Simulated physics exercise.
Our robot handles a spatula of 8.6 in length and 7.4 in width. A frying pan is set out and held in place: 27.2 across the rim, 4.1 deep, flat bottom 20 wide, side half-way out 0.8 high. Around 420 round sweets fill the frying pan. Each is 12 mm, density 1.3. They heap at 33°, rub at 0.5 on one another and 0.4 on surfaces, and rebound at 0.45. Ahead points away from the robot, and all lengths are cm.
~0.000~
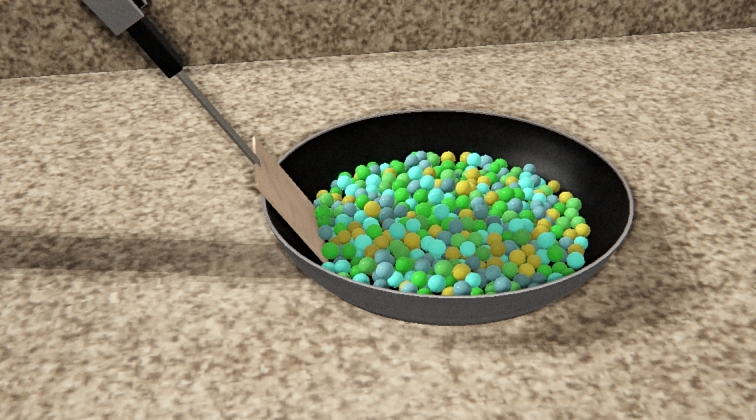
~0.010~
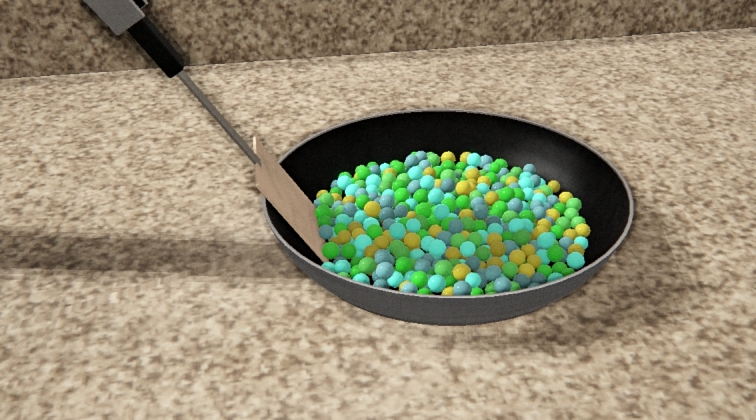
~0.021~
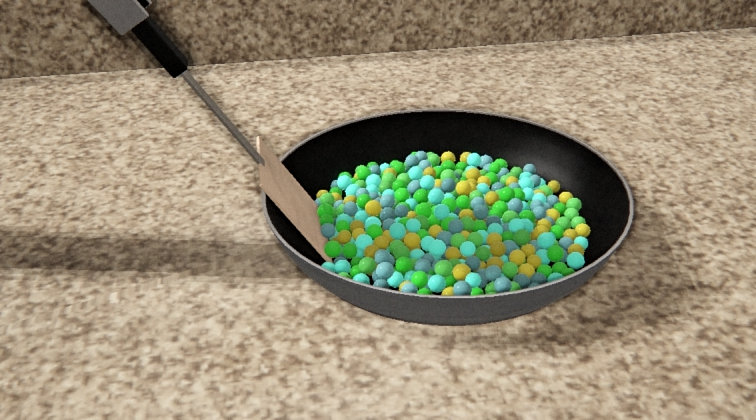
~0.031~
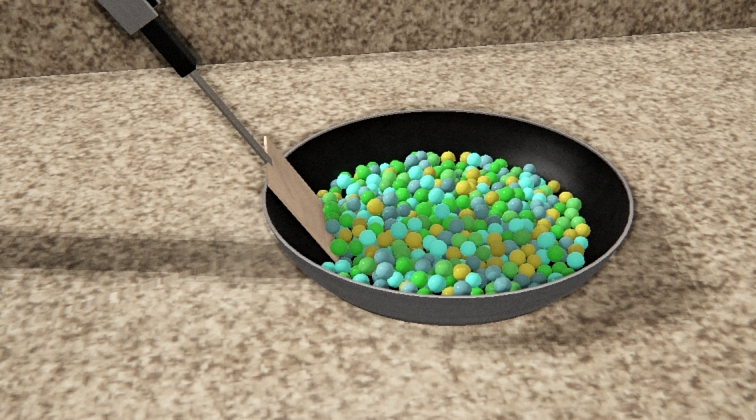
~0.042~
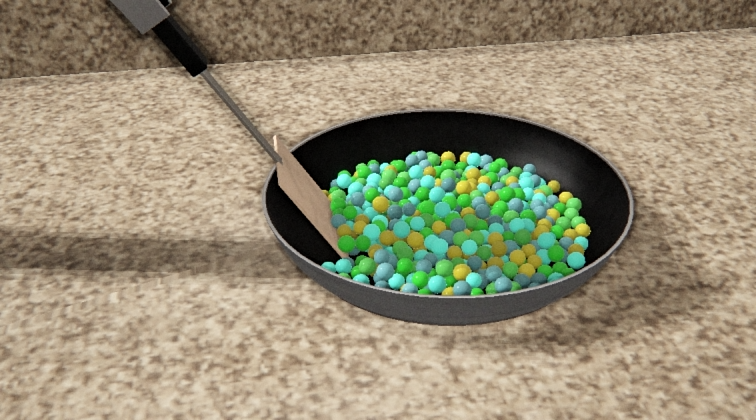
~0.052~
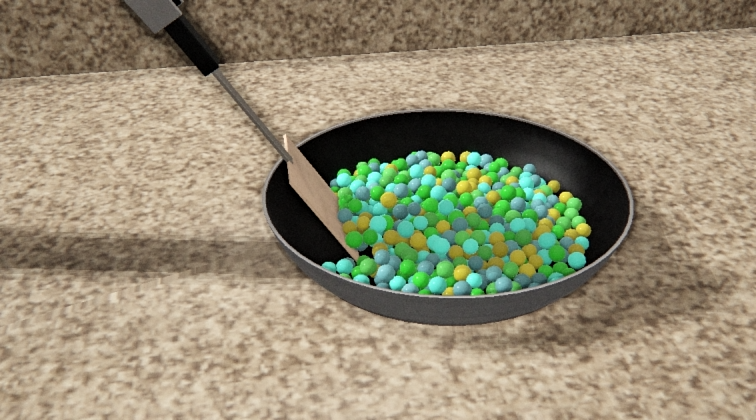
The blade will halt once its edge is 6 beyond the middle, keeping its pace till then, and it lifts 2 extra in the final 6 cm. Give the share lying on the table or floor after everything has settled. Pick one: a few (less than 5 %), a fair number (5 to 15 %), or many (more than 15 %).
A few, less than 5 %.
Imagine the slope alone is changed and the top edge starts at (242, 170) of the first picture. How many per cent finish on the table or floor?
About 0 per cent.
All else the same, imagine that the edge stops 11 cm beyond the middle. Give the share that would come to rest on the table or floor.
It would come to roughly 25 percent.
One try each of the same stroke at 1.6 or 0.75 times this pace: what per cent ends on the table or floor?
Estimates, in order: 10 % and 0 %.
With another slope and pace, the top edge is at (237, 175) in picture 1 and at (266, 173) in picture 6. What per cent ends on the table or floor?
Roughly 0 %.
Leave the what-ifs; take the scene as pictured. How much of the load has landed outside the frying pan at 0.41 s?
Roughly 2 percent.
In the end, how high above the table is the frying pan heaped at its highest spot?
5.0 cm.
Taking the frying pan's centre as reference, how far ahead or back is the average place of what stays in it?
About 4.0 centimetres ahead.
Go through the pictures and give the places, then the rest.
In the first picture, the spatula top edge at (255, 160), sloping 58°; upper third of the load around (437, 211), from x 320 to 585, top at y 160; 423 in the frying pan.
In the second picture, the spatula top edge at (256, 160), sloping 58°; upper third of the load around (437, 211), from x 320 to 585, top at y 160.
In the third picture, the spatula top edge at (259, 160), sloping 58°; upper third of the load around (436, 212), from x 320 to 585, top at y 160.
In the fourth picture, the spatula top edge at (267, 159), sloping 58°; upper third of the load around (434, 211), from x 320 to 585, top at y 160.
In the fifth picture, the spatula top edge at (277, 159), sloping 58°; upper third of the load around (432, 210), from x 320 to 585, top at y 160.
In the sixth picture, the spatula top edge at (288, 158), sloping 58°; upper third of the load around (434, 209), from x 320 to 585, top at y 160; 423 in the frying pan.
After 0.12 s, sloping 58°, highest piece 6 above the table; 423 in the frying pan.
After 0.18 s, sloping 58°, highest piece 6 above the table; 423 in the frying pan.
After 0.41 s, sloping 58°, highest piece 5 above the table; 417 in the frying pan, 6 on the table or floor.
After 1.46 s, sloping 58°, highest piece 5 above the table; 416 in the frying pan, 7 on the table or floor.
In the end, 416 in the frying pan, 7 on the table or floor. That is 2 % on the table or floor.
